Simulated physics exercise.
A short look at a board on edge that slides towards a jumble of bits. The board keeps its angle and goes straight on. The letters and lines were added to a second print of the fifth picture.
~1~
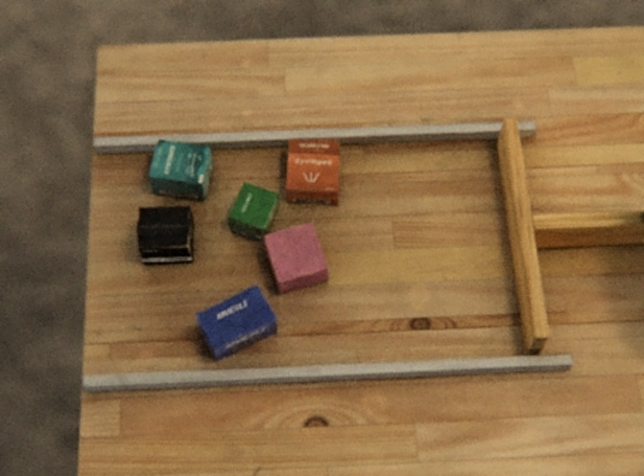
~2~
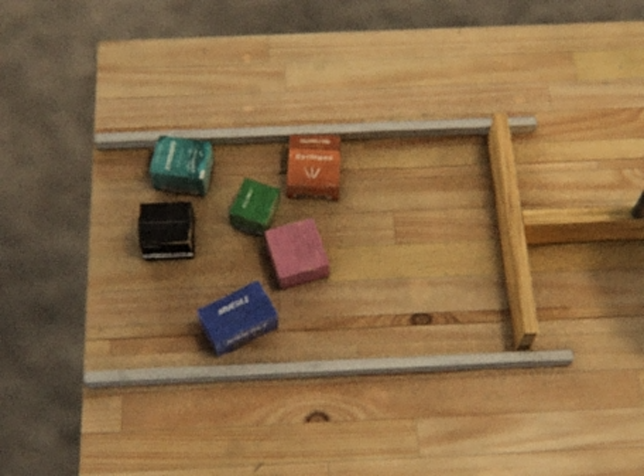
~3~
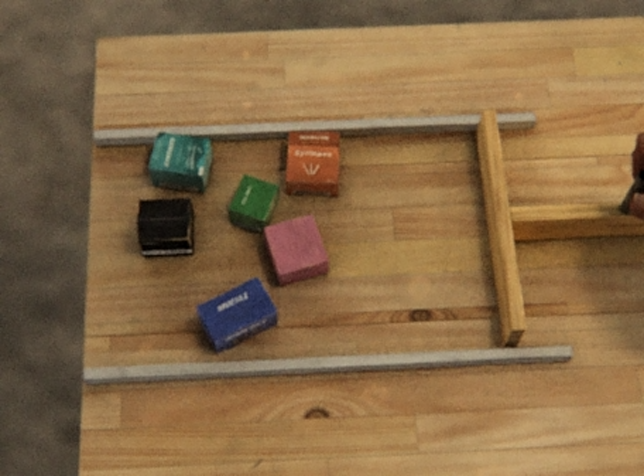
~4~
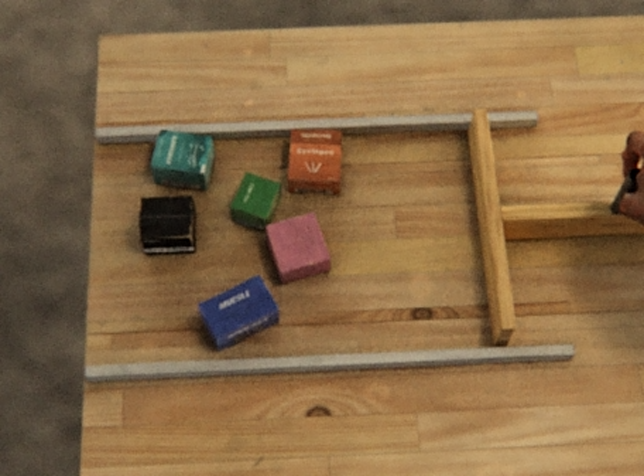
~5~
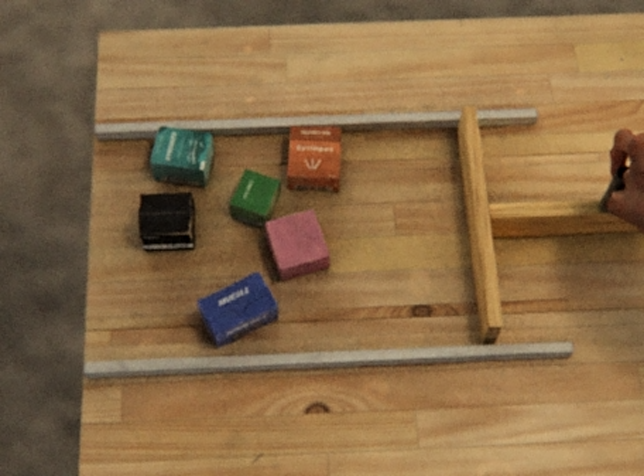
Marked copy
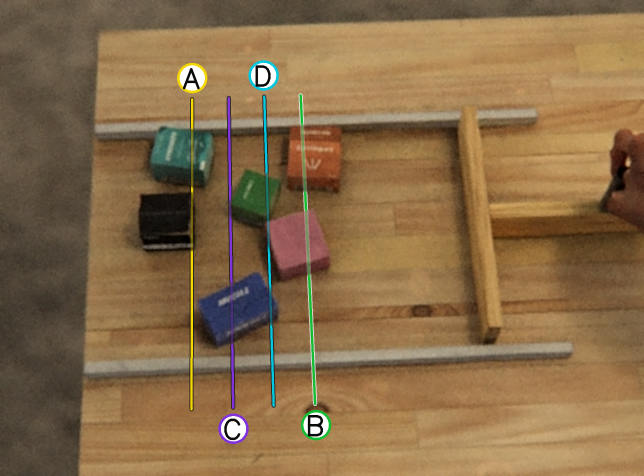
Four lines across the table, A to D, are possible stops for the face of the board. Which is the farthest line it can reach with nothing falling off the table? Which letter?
It should halt at A.
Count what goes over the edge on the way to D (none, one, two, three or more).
By then, none.
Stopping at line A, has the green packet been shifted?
By then, yes.
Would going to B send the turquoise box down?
No.
On the marked copy, A at (192, 244); B at (307, 240); C at (231, 243); D at (269, 241).
Following A. Soon after the start, board (379, 215); black box (167, 222); turquoise box (184, 157).
Later, board (274, 219); blue packet (230, 310); orange box (239, 154).
In the end, board (194, 223); turquoise box (109, 162); black box (117, 215); nothing has fallen.
As for the rest, B is safe but short; C is safe but short; D is safe but short.
